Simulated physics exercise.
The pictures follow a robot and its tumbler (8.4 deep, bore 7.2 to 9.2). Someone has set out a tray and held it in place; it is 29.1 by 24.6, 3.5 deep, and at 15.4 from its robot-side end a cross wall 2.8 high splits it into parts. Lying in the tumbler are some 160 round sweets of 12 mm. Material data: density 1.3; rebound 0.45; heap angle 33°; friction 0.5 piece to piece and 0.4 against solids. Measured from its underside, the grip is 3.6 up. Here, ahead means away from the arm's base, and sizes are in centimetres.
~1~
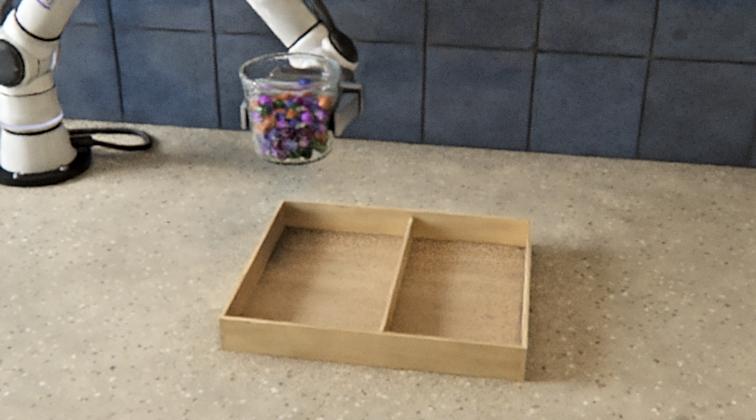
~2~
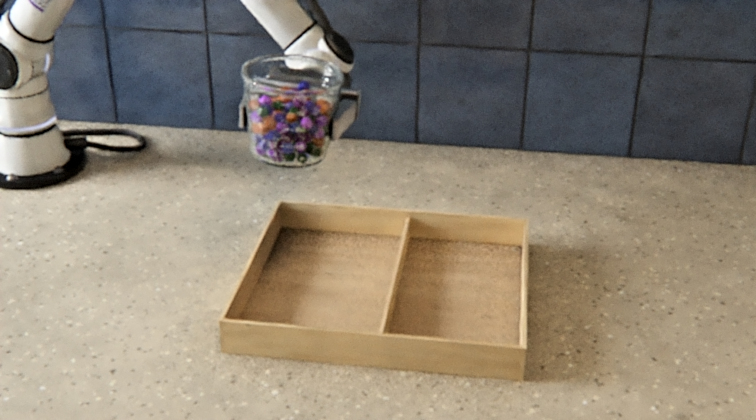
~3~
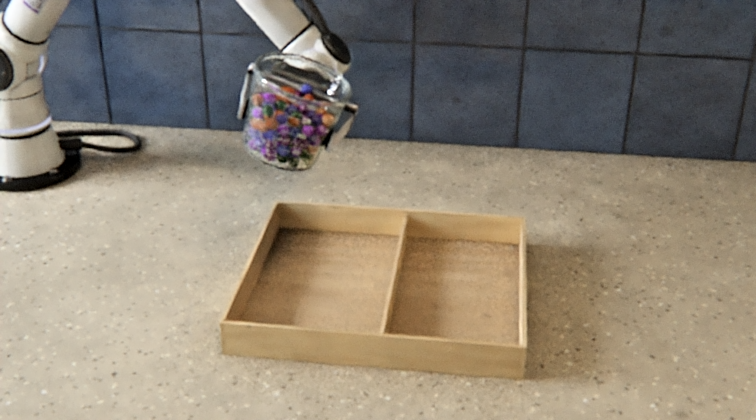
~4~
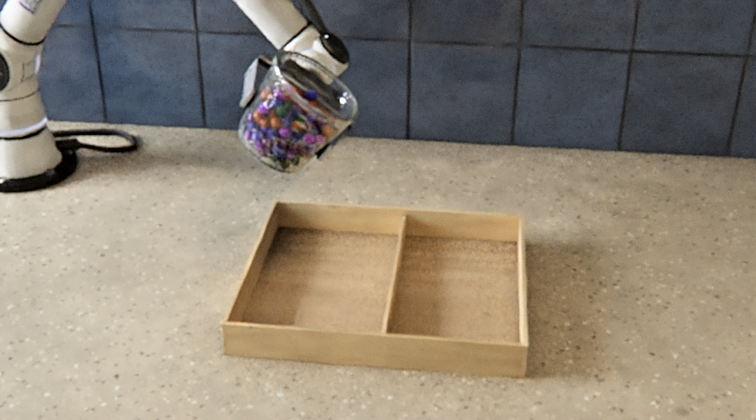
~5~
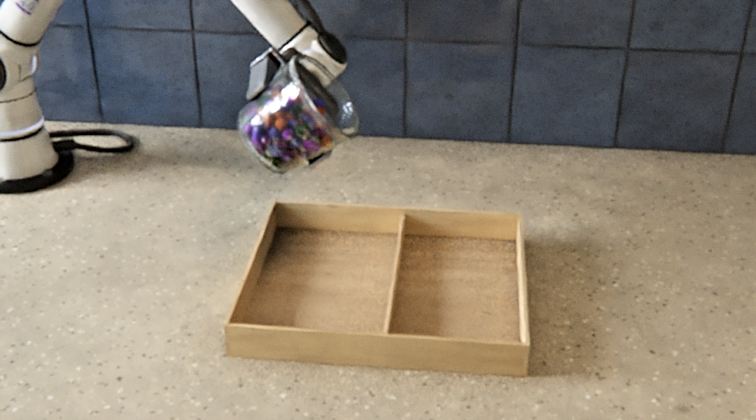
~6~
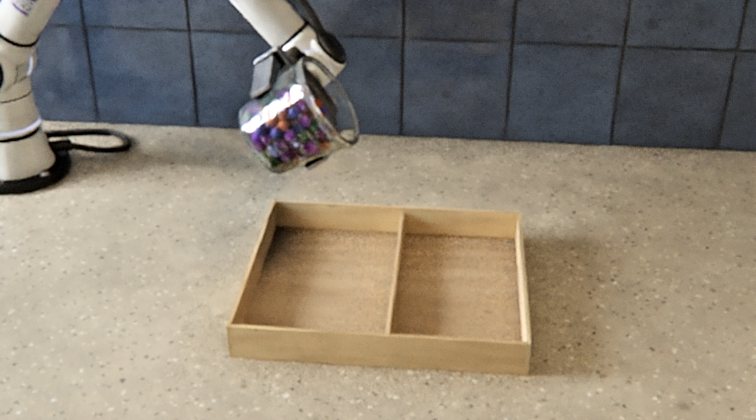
A robot arm tilting a clear tumbler of colourful round sweets steadily to the right above an empty, divided wooden tray.
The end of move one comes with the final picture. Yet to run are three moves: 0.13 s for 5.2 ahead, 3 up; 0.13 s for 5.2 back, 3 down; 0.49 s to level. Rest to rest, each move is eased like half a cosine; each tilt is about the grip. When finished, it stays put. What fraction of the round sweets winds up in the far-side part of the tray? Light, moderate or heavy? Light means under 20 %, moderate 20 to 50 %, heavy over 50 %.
Moderate.
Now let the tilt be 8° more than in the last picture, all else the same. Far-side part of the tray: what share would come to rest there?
About 55 percent.
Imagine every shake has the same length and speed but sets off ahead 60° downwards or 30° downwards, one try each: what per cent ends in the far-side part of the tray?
You'd get about 0 per cent with the first setting and about 5 per cent with the second.
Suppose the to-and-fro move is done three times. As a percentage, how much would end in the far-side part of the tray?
Then roughly 55 percent.
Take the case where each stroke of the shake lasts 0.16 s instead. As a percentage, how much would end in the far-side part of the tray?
Roughly 15 percent would.
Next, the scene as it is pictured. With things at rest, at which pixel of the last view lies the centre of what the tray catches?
Around pixel (446, 289).
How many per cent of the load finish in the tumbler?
55 %.
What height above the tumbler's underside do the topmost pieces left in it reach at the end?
Around 5.5 cm above the underside.
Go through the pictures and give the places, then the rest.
Tumbler middle at (292, 112), level; upper third of the load around (293, 105), from x 255 to 330, top at y 85; 156 in the tumbler, in the first frame.
Tumbler middle at (291, 114), tilted 5° forward; upper third of the load around (288, 107), from x 255 to 325, top at y 85, in the second frame.
Tumbler middle at (291, 116), tilted 19° forward; upper third of the load around (283, 108), from x 250 to 330, top at y 90, in the third frame.
Tumbler middle at (293, 117), tilted 37° forward; upper third of the load around (282, 107), from x 250 to 330, top at y 90, in the fourth frame.
Tumbler middle at (294, 120), tilted 51° forward; upper third of the load around (282, 108), from x 250 to 325, top at y 90, in the fifth frame.
Tumbler middle at (295, 121), tilted 56° forward; upper third of the load around (285, 111), from x 250 to 325, top at y 90; 156 in the tumbler, in the sixth frame.
Then, 0.30 s after the last picture, tilted 55° forward, highest piece 22 above the table; 85 in the tumbler, 71 in flight or on a rim.
Then, 0.60 s after the last picture, tilted 12° forward, highest piece 24 above the table; 83 in the tumbler, 54 in the far-side part, 18 in the robot-side part, 1 on the table or floor.
Then, 0.95 s after the last picture, level, highest piece 22 above the table; 83 in the tumbler, 54 in the far-side part, 18 in the robot-side part, 1 on the table or floor.
Then, 2.00 s after the last picture, level, highest piece 22 above the table; 83 in the tumbler, 54 in the far-side part, 18 in the robot-side part, 1 on the table or floor.
Final count, 83 in the tumbler, 54 in the far-side part, 18 in the robot-side part, 1 on the table or floor. That is 35 % in the far-side part of the tray.
